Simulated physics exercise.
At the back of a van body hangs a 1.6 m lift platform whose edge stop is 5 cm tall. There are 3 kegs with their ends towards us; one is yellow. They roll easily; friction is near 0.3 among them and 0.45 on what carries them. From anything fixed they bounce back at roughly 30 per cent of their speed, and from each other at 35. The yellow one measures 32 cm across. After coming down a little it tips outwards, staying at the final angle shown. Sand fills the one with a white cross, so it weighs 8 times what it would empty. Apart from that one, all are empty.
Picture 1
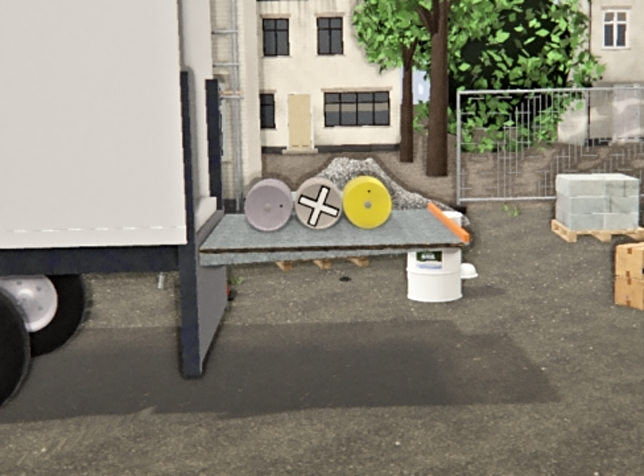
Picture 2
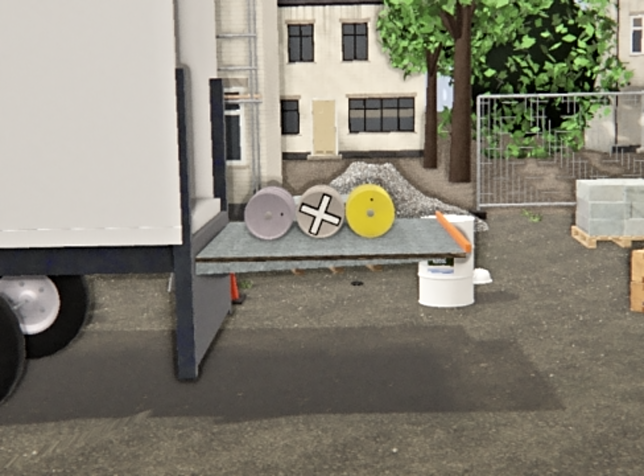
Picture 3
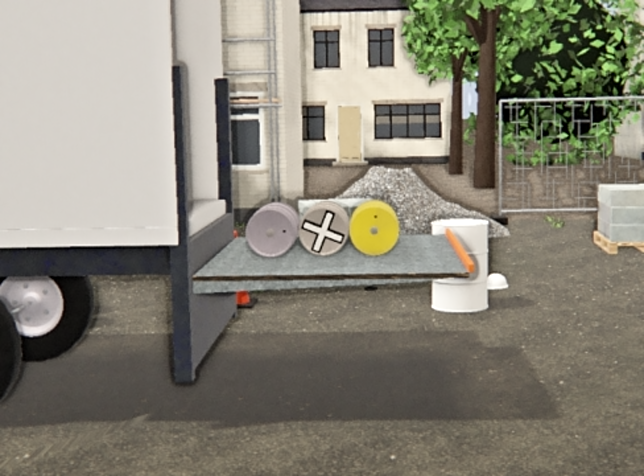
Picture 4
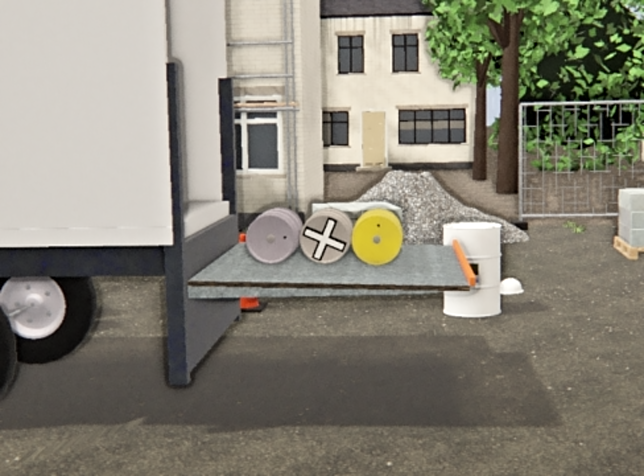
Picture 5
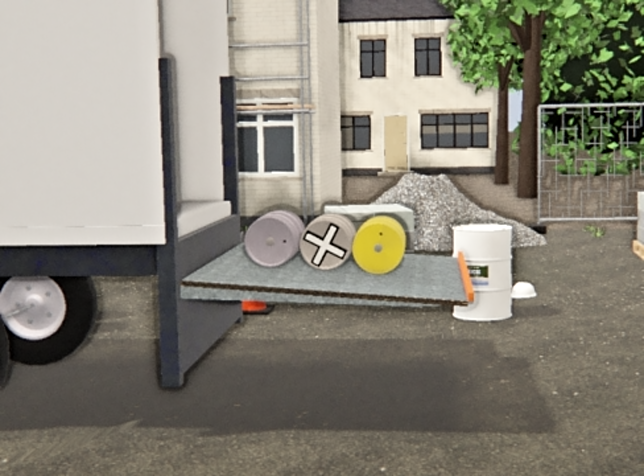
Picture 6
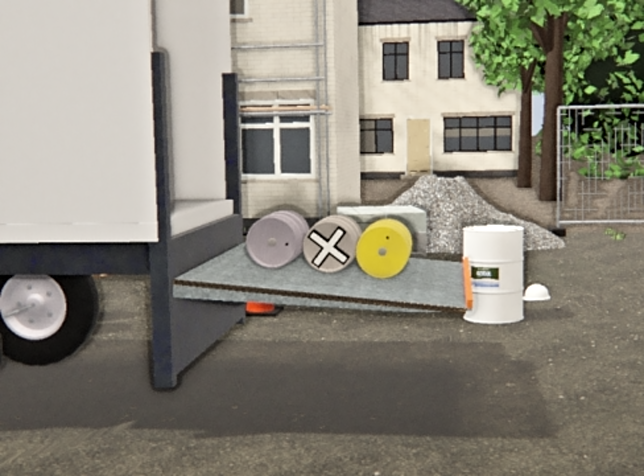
A truck's lift platform carrying three round kegs, one yellow and one with a white cross, came down a little and then tilted slightly outwards, while the kegs stayed side by side.
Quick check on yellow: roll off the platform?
Honestly, it gets away.
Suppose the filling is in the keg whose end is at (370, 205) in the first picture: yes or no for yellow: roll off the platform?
Lab note: In that case, yellow - no, it would not.
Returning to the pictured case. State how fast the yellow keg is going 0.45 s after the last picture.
0.4 m/s or so.
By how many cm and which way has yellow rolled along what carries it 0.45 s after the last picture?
Yellow 15 right.
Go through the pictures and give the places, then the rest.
Yellow (368, 205); plate level; stop at (467, 239); white cross at (319, 207), in the first frame.
Yellow (371, 214); plate level, in the second frame.
Yellow (374, 232); plate level, in the third frame.
Yellow (377, 241); plate tilted 2°; stop at (473, 282), in the fourth frame.
Yellow (378, 249); plate tilted 4°, in the fifth frame.
Yellow (382, 253); plate tilted 6°; stop at (470, 304), in the sixth frame.
Another 0.45 s on from the last picture, yellow is on the plate, 35 cm from the stop, rolling right; 0 gone from the plate.
Another 0.85 s on from the last picture, yellow is on the plate, 15 cm from the stop, rolling right; 0 gone from the plate.
Another 1.35 s on from the last picture, yellow is over the stop and falling; 1 gone from the plate.
In the end (4.15 s after the last picture), yellow is off the lift, on the ground; 1 gone from the plate.
